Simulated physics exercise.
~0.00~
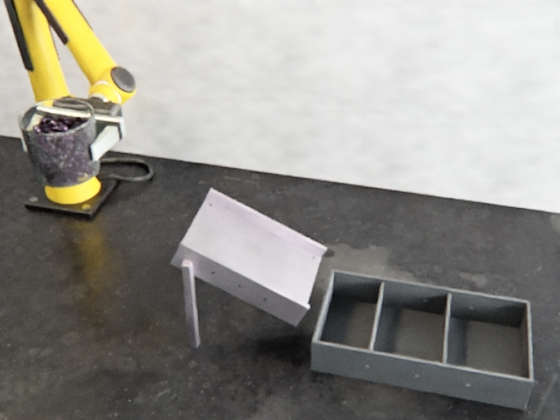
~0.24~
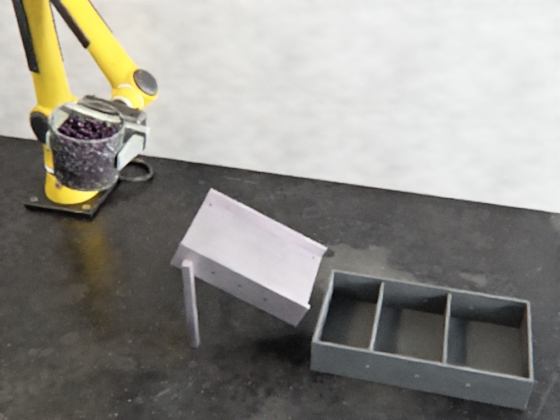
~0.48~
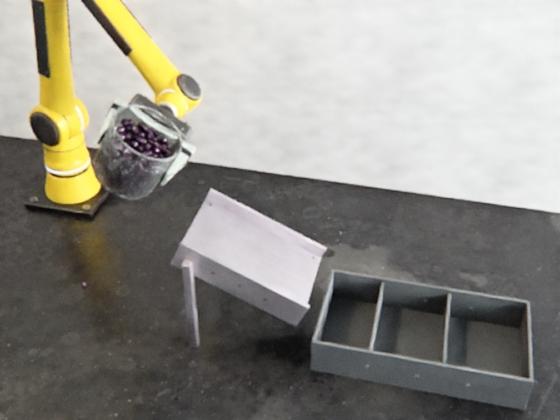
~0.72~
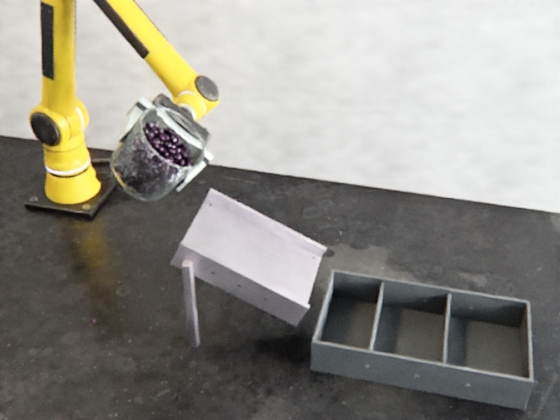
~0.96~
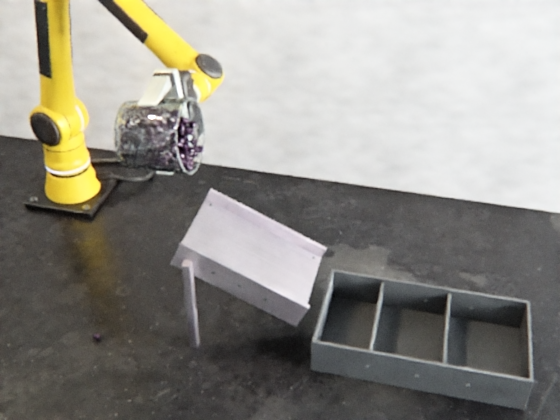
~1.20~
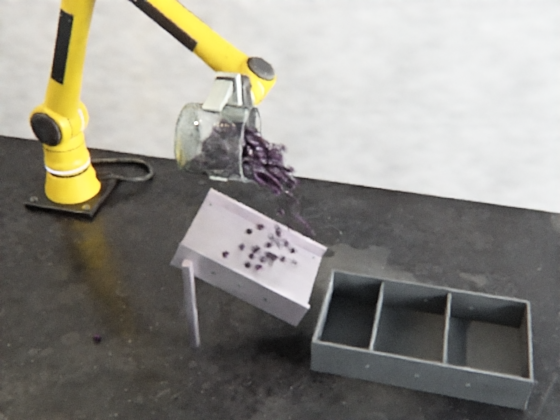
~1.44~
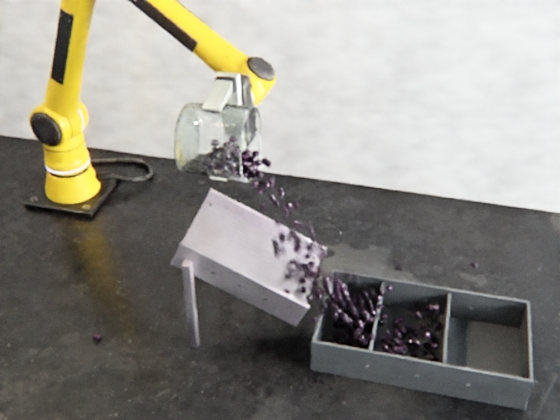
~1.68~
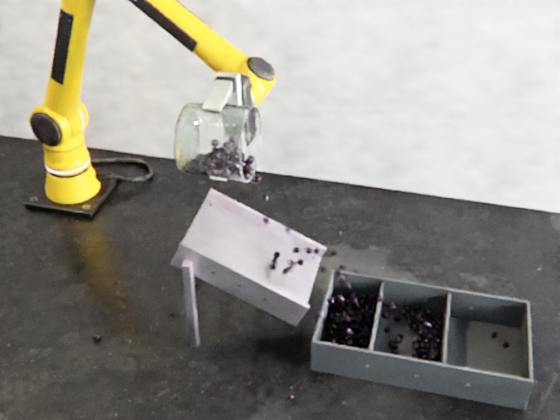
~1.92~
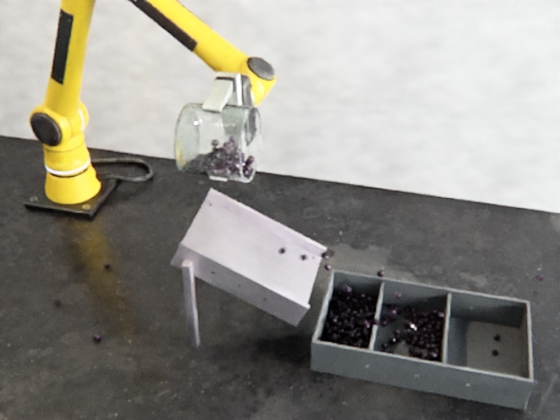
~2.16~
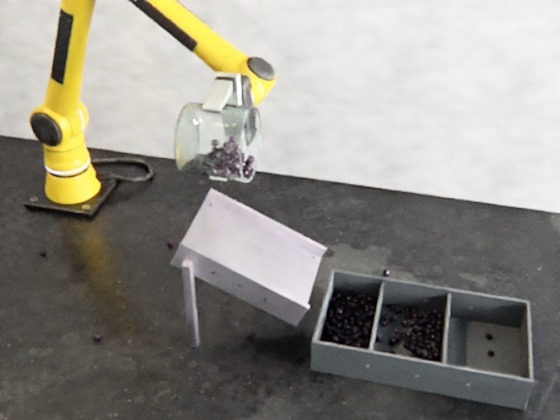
Yellow robot arm tipping a clear cup of dark beads onto a sloped chute, filling mostly the tray's left and middle compartments.
